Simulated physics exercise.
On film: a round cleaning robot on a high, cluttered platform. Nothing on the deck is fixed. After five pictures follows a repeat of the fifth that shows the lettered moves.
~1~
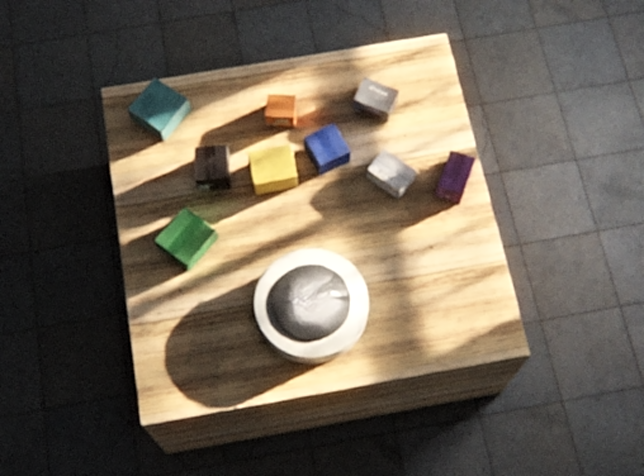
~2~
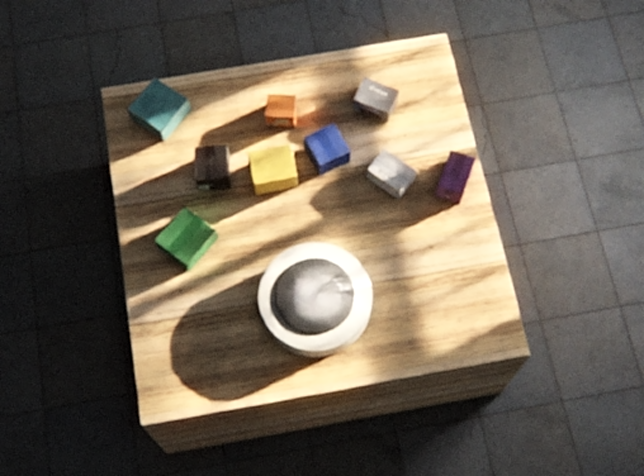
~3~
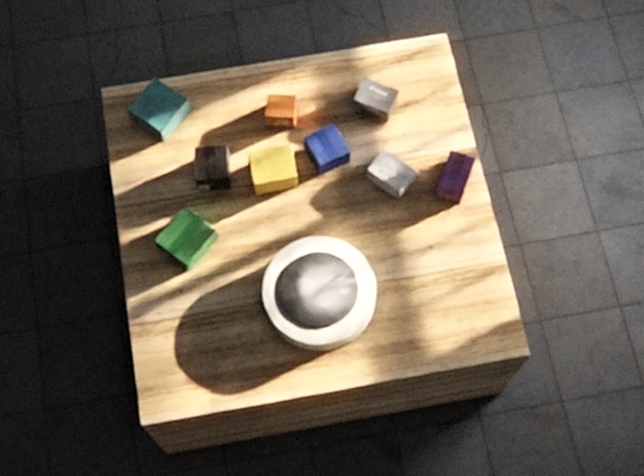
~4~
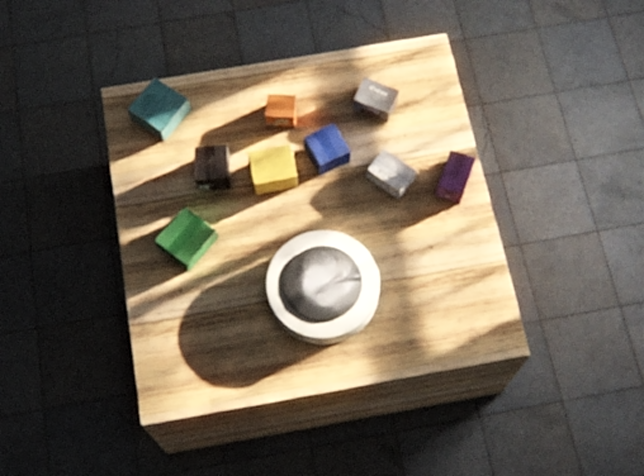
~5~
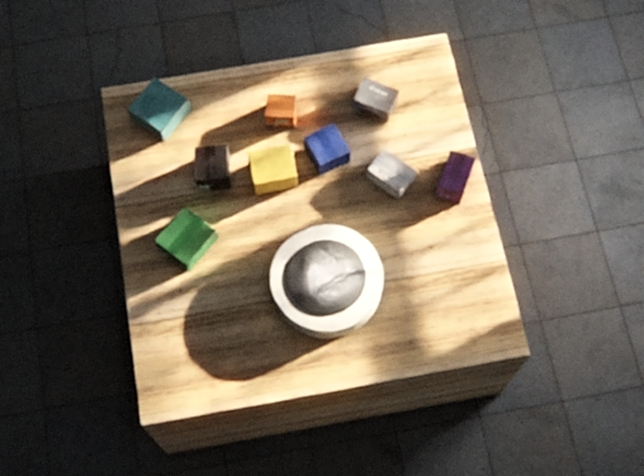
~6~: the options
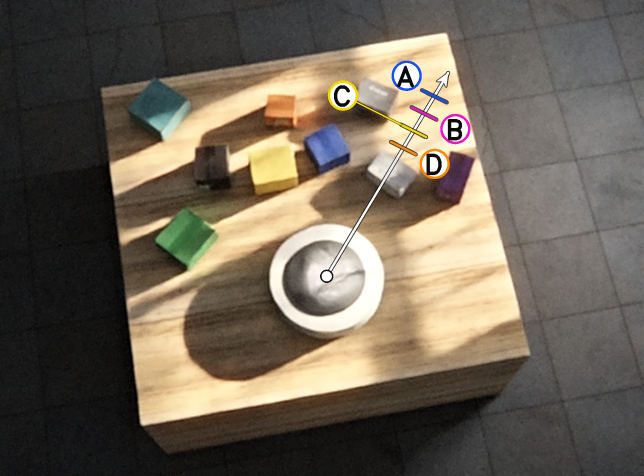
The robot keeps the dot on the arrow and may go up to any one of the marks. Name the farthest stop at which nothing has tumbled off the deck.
B is the last safe stop.
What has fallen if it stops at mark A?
The white box.
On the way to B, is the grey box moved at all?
By then, yes.
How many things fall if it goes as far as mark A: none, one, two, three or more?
In all, one.
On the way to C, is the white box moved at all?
By then, yes.
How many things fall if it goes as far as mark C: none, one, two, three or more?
In all, none.
On the marked copy, A at (434, 96); B at (424, 113); C at (414, 131); D at (403, 148); the arrow from (327, 276) to (448, 73); the white dot at (327, 276).
Taking B. A third of the way, robot (363, 221); white box (394, 167); purple box (456, 177).
Two thirds of the way, robot (397, 163); purple box (463, 177); white box (427, 111).
When it is over, robot (423, 120); white box (451, 70); purple box (468, 177); nothing has fallen.
As for the rest, A drops the white box; C is safe but short; D is safe but short.
